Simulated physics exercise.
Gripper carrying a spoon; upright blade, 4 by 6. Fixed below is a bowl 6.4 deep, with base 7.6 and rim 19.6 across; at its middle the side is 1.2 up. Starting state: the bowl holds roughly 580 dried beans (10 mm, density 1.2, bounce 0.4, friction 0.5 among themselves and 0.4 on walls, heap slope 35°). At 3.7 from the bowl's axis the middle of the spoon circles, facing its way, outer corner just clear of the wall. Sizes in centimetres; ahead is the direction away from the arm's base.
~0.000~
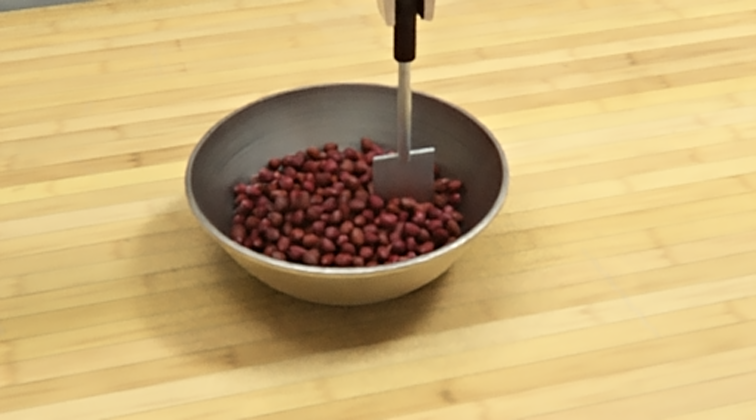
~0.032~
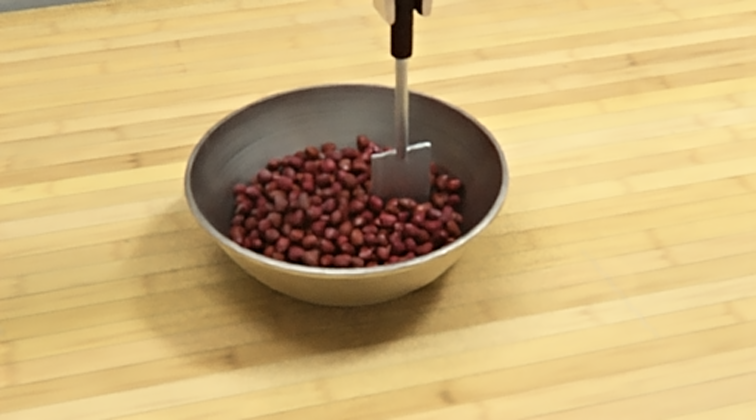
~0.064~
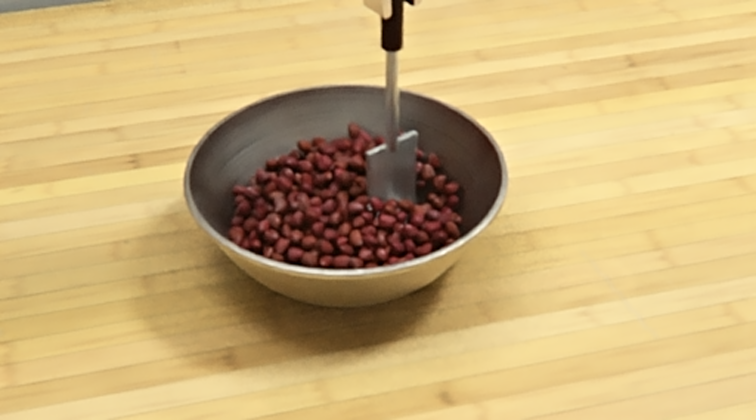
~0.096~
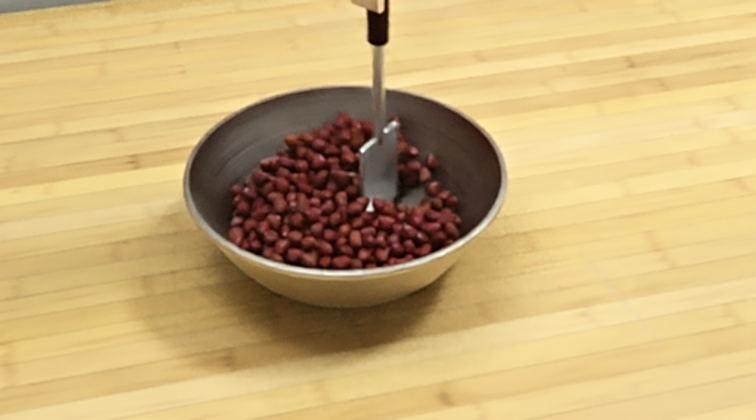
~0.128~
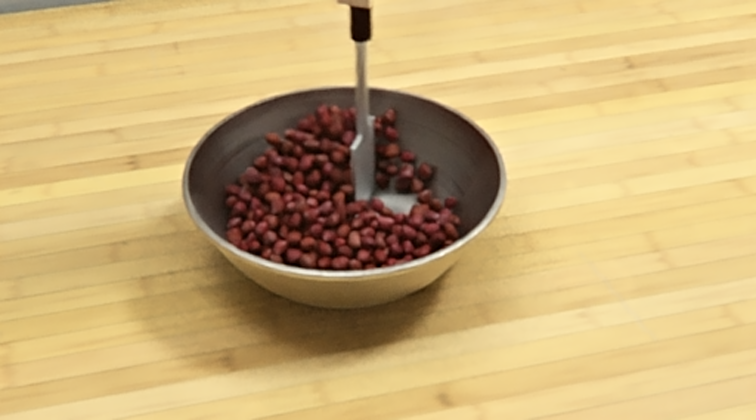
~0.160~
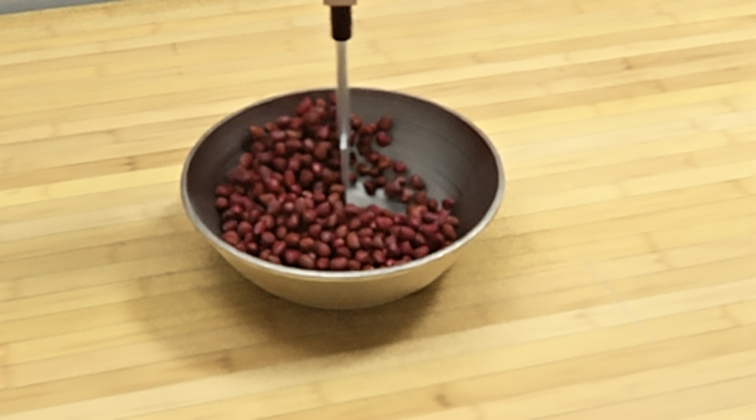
A flat metal spatula-like tool sweeping leftward and turning through dark red beans in a metal bowl, pushing them up the far side.
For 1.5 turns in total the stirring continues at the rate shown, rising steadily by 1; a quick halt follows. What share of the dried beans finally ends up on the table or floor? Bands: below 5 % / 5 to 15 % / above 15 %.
Below 5 %.
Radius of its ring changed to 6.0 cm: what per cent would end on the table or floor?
That would come to roughly 5 percent.
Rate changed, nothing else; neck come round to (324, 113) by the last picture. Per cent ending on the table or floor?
About 5 per cent.
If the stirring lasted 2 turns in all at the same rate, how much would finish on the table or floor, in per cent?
Close to 0 in a hundred.
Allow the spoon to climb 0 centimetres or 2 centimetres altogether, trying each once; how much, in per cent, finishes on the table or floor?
Roughly 5 and 0 per cent.
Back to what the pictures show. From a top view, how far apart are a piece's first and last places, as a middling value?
Something near 7 cm, measured level.
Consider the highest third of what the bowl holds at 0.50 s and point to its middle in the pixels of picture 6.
About (387, 243).
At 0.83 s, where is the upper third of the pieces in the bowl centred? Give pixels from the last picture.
The centre lies near (333, 159) in the last picture.
After 0.50 s, 257° round, highest piece 8 above the table; 577 in the bowl, 2 on the table or floor, 2 in flight or on the tool.
After 0.83 s, 78° round, highest piece 7 above the table; 572 in the bowl, 9 on the table or floor.
After 1.20 s, 180° round, highest piece 6 above the table; 572 in the bowl, 9 on the table or floor.
After 1.90 s, 180° round, highest piece 6 above the table; 572 in the bowl, 9 on the table or floor.
At rest, 572 in the bowl, 9 on the table or floor. That is 2 % on the table or floor.
